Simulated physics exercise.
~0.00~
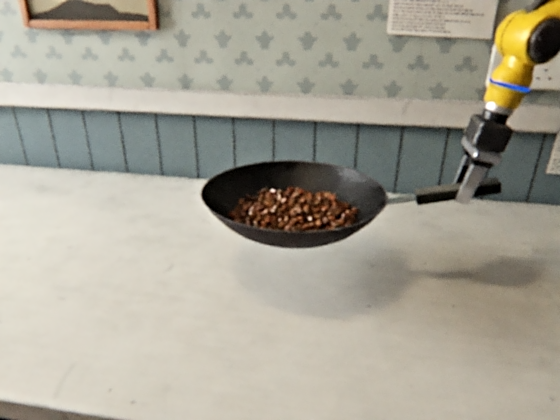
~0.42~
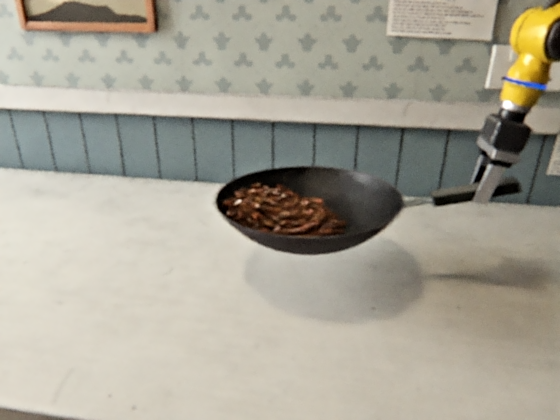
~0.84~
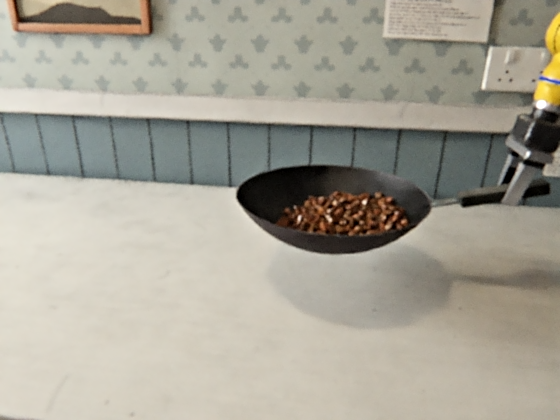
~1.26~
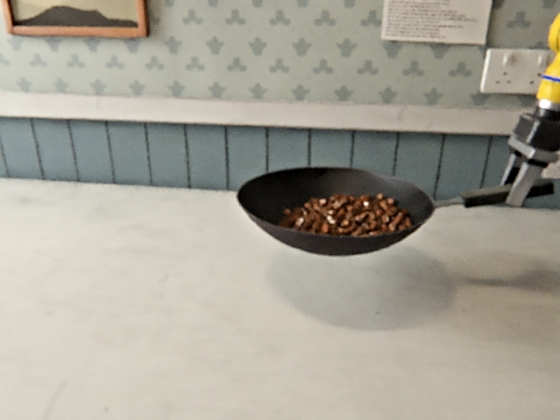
A robot arm moves a wok of brown pellets right, then holds it still.
